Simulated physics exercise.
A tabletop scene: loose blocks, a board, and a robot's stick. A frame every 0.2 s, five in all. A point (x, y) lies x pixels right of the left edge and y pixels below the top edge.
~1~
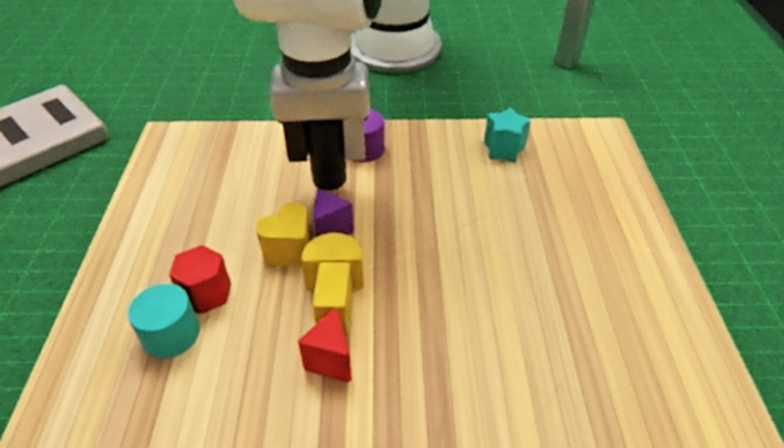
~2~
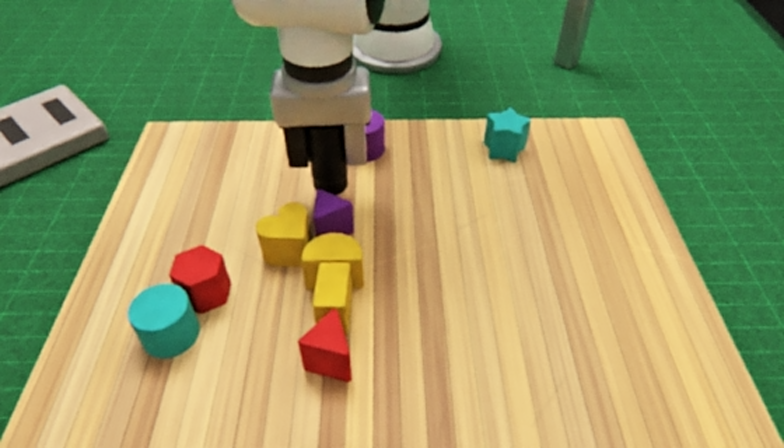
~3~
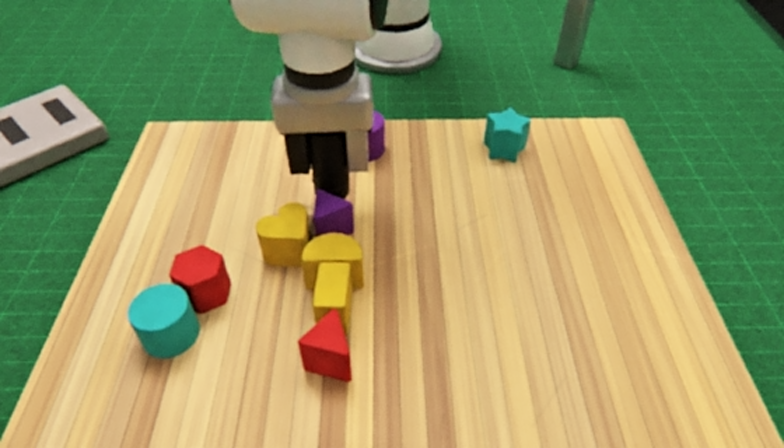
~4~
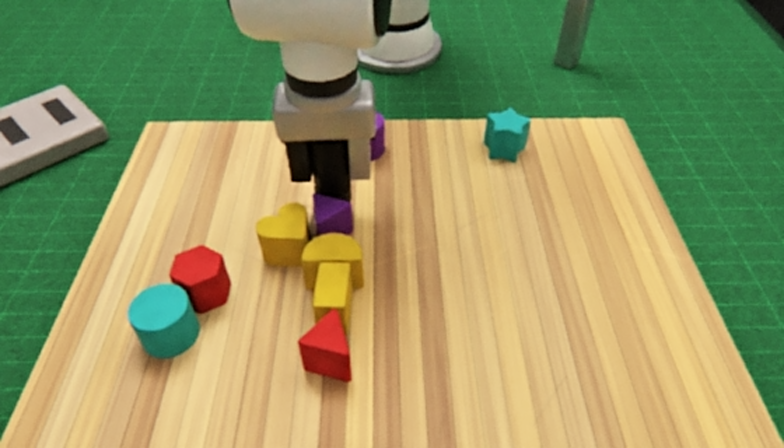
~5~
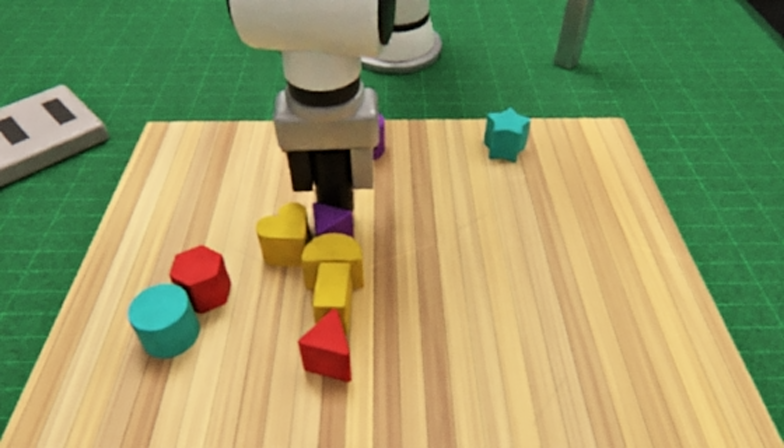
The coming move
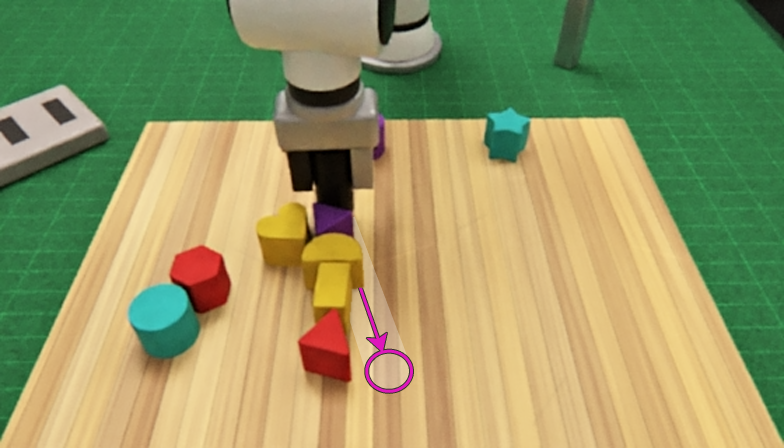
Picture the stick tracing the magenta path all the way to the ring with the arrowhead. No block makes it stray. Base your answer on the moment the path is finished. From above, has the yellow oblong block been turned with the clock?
In short: No.
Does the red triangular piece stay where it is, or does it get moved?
By the last moment of the path, the red triangular piece has shifted.
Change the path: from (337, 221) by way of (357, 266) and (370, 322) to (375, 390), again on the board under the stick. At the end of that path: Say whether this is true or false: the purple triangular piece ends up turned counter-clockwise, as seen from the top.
That is false.
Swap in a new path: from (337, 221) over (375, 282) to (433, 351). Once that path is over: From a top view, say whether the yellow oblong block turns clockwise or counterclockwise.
The block spins anticlockwise.
The drawn path runs straight from (337, 221) to (389, 371).
The first path, step by step. One third of the way, stick at (351, 253); red triangular piece at (331, 342), turned 25° clockwise; purple triangular piece at (312, 238), turned 40° clockwise; yellow oblong block at (335, 298), turned 25° anticlockwise; yellow half-round block at (317, 266), turned 25° anticlockwise.
Two thirds of the way, stick at (369, 303); red triangular piece at (332, 353), turned 35° clockwise; purple triangular piece at (312, 239), turned 45° clockwise; yellow oblong block at (332, 309), turned 40° anticlockwise; yellow half-round block at (309, 273).
At the end, stick at (389, 360); red triangular piece at (332, 355), turned 35° clockwise; purple triangular piece at (312, 239), turned 45° clockwise; yellow oblong block at (331, 311), turned 30° anticlockwise; yellow half-round block at (309, 273).
